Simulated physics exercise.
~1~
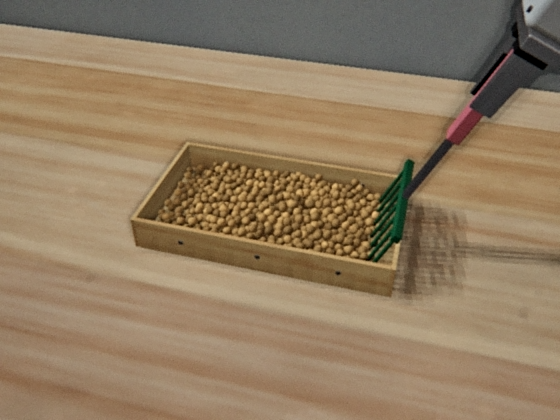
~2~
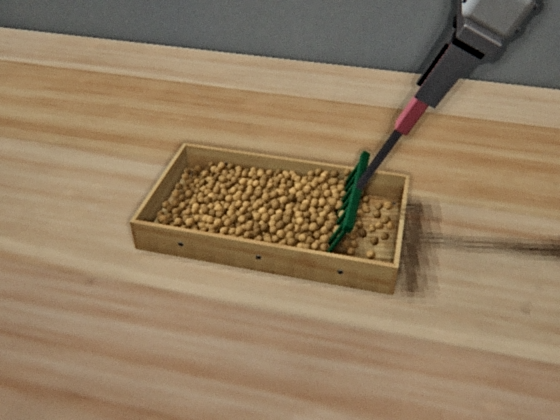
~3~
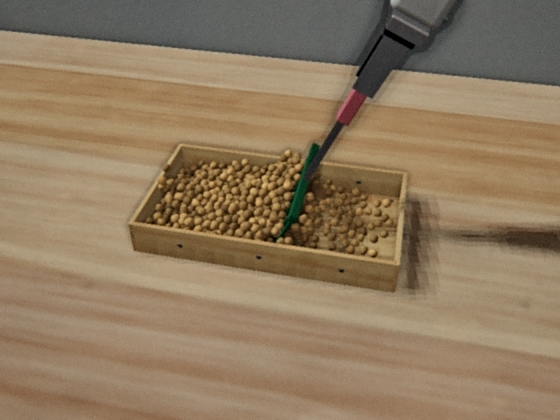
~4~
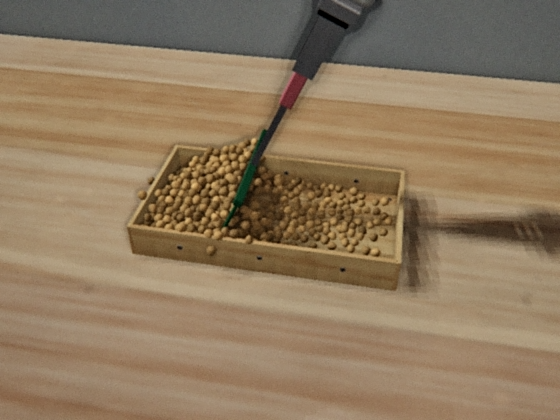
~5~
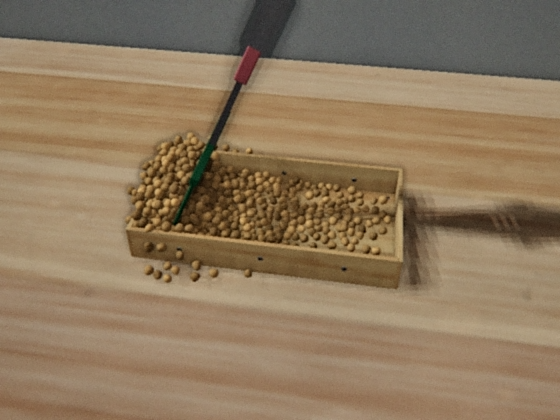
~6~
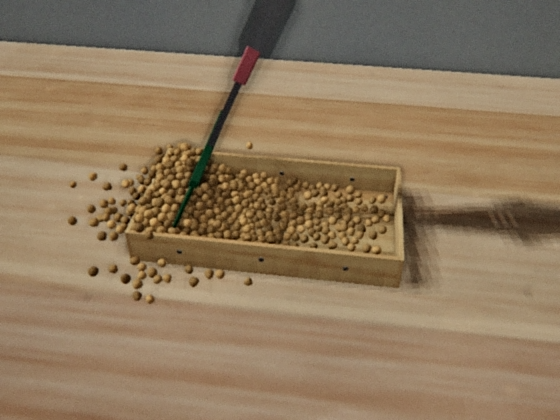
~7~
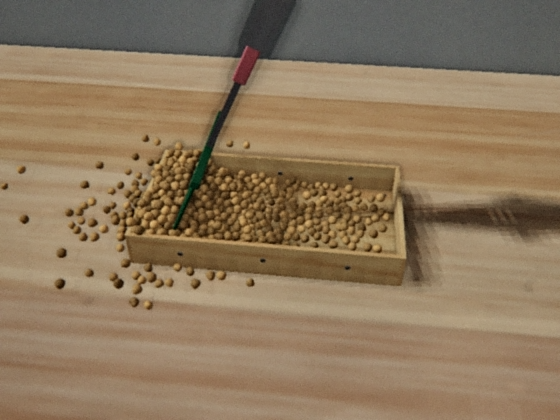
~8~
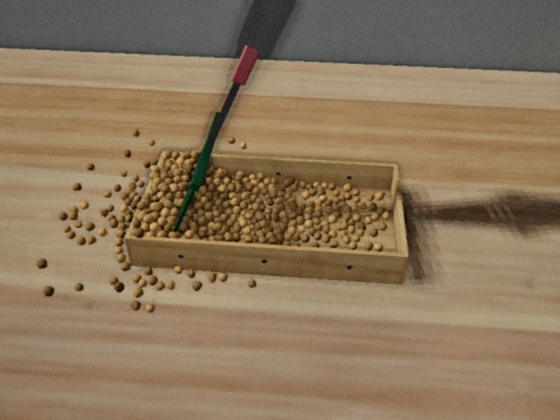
The video shows a robot arm dragging a green comb leftward through a wooden trough of dried chickpeas, heaping them at the left end until some spill over onto the table. The comb stops near that end, and the scattered chickpeas roll outward, leaving most still in the trough.
